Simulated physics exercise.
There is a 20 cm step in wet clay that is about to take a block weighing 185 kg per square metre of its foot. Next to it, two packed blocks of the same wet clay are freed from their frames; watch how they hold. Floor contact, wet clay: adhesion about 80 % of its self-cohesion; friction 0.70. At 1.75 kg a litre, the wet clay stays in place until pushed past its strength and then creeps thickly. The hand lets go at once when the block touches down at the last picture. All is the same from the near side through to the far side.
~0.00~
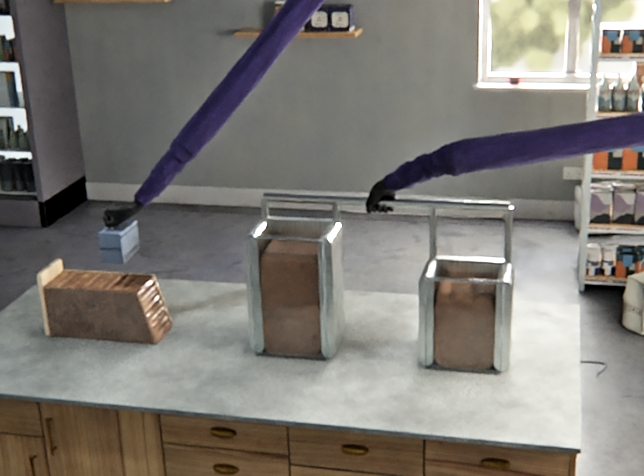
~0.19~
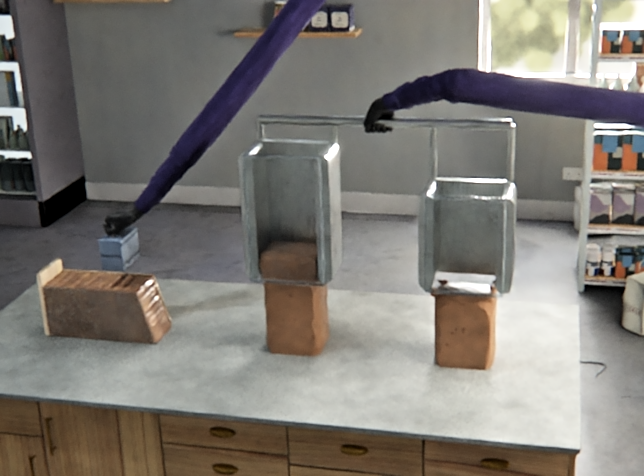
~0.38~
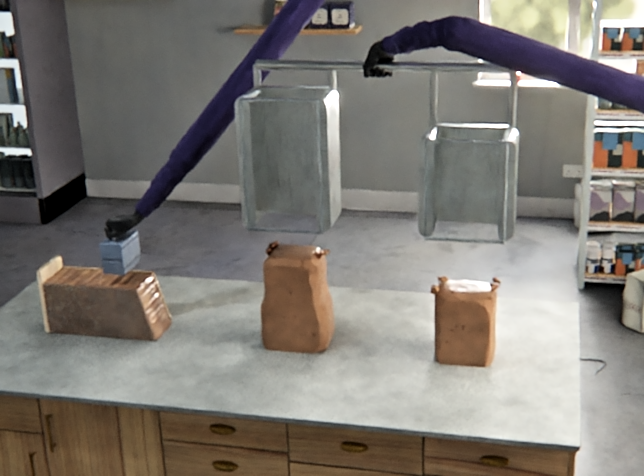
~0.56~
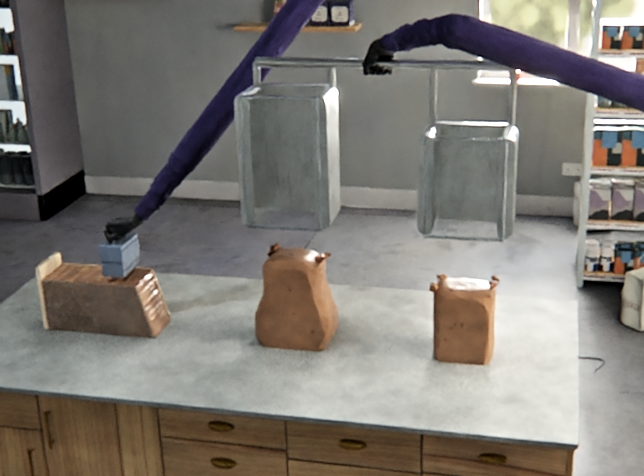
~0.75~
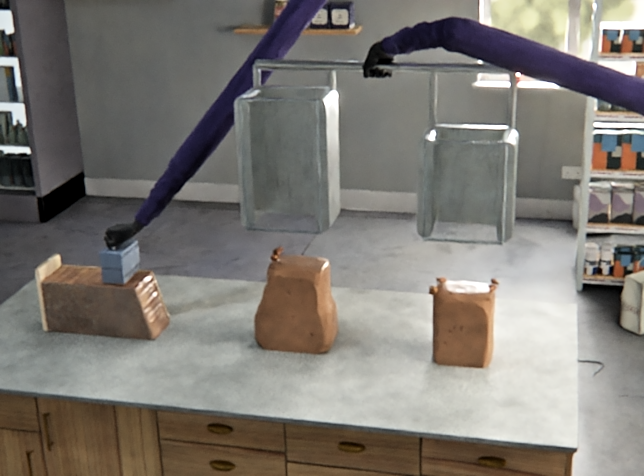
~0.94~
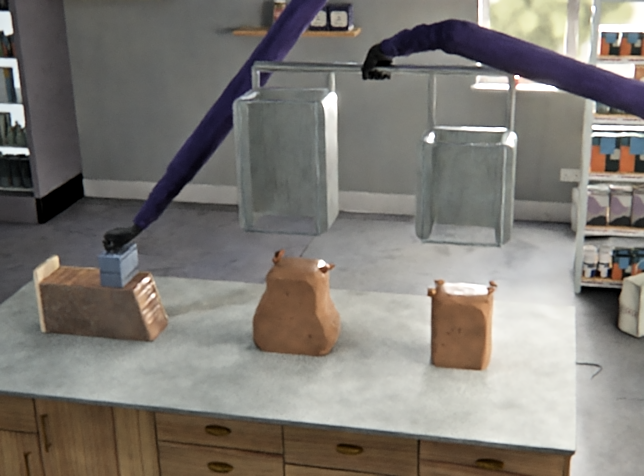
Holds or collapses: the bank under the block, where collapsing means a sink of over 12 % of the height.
The bank holds.
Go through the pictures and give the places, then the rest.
The first picture shows crest of the wet clay at (90, 290); block heights 38 cm, 26 cm (left to right).
The second picture shows crest of the wet clay at (90, 289); block heights 37 cm, 26 cm (left to right).
The third picture shows crest of the wet clay at (90, 286); block heights 34 cm, 26 cm (left to right).
The fourth picture shows crest of the wet clay at (88, 283); block heights 32 cm, 26 cm (left to right).
The fifth picture shows crest of the wet clay at (88, 285); block heights 32 cm, 26 cm (left to right).
The sixth picture shows crest of the wet clay at (86, 286); block heights 31 cm, 26 cm (left to right).
After 1.08 s, the block is down by 1 % of the bank's height and stands upright.
After 1.25 s, the block is down by 1 % of the bank's height and stands upright.
After 1.43 s, the block is down by 0 % of the bank's height and stands upright.
After 1.60 s, the block is down by 0 % of the bank's height and stands upright.
After 1.92 s, the block is down by 1 % of the bank's height and stands upright.
